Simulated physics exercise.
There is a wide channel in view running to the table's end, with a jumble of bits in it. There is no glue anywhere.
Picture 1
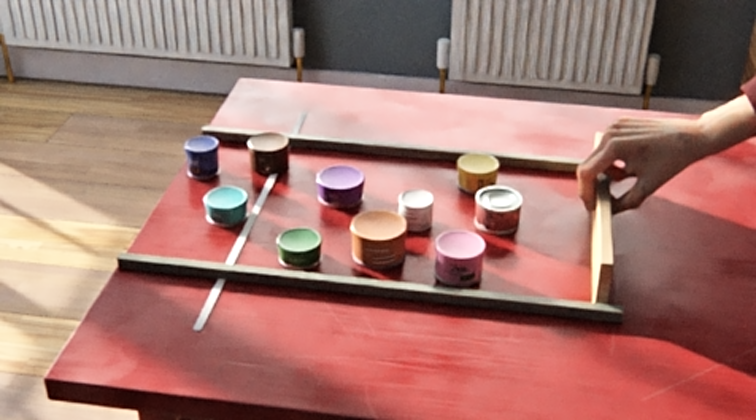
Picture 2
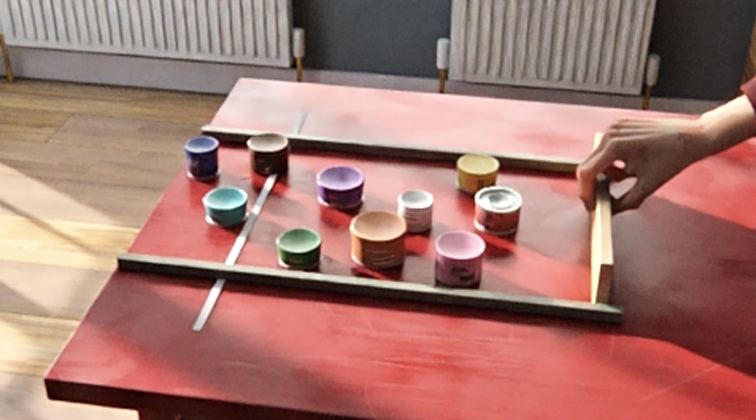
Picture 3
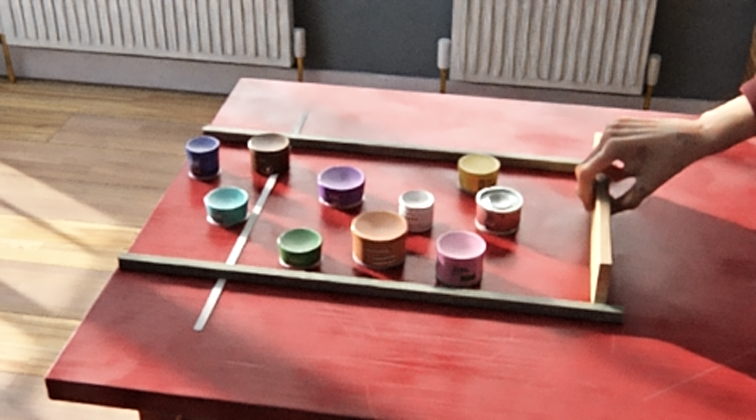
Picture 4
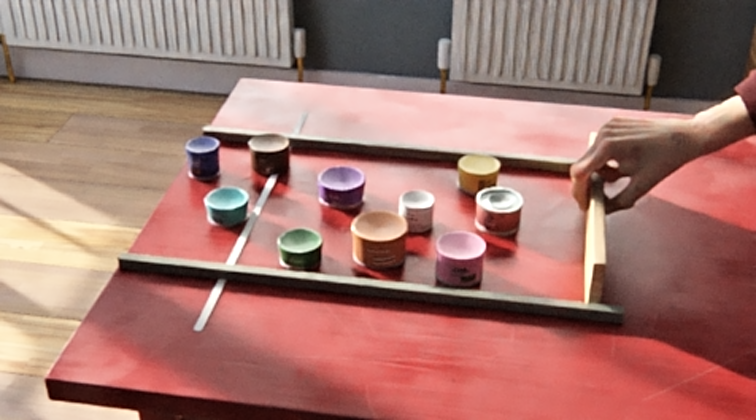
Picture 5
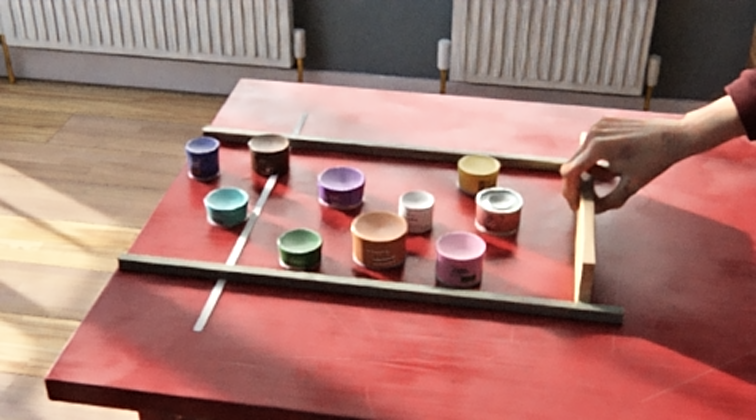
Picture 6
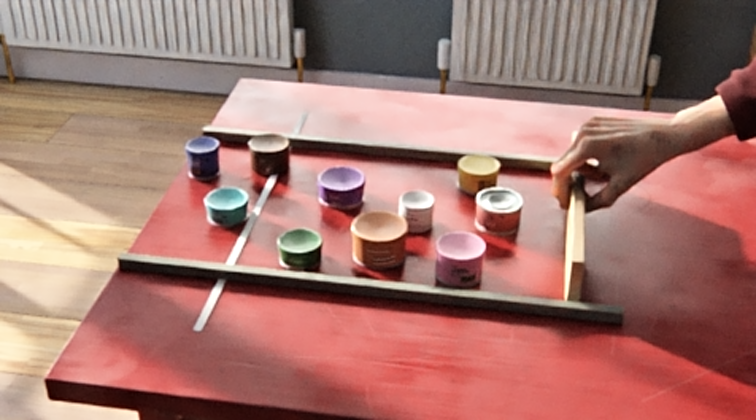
A hand slides an upright wooden board slightly left along a channel toward scattered colourful pots.
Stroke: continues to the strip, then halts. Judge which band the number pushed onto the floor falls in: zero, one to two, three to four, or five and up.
From what happens, the ones that come off the end make zero in total.
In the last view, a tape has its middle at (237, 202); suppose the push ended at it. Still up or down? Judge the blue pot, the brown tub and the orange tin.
Blue pot goes off, brown tub stays put, orange tin stays put.
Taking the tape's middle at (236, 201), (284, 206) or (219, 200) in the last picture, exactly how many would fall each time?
In order: 1, 0 and 3.
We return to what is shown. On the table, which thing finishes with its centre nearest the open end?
Foremost one: Blue pot.
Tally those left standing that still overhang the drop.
The total would be 1.
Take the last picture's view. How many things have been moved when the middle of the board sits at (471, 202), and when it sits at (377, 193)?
The first number is 4, the next one 7.
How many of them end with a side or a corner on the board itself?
Number: 4.
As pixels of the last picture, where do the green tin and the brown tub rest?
First (171, 237), then (232, 140).
Early on, none off yet; blue pot at rest near (203, 159); turquoise pot at rest near (228, 208); brown tub at rest near (270, 154).
Finally, the number that fall off is zero.
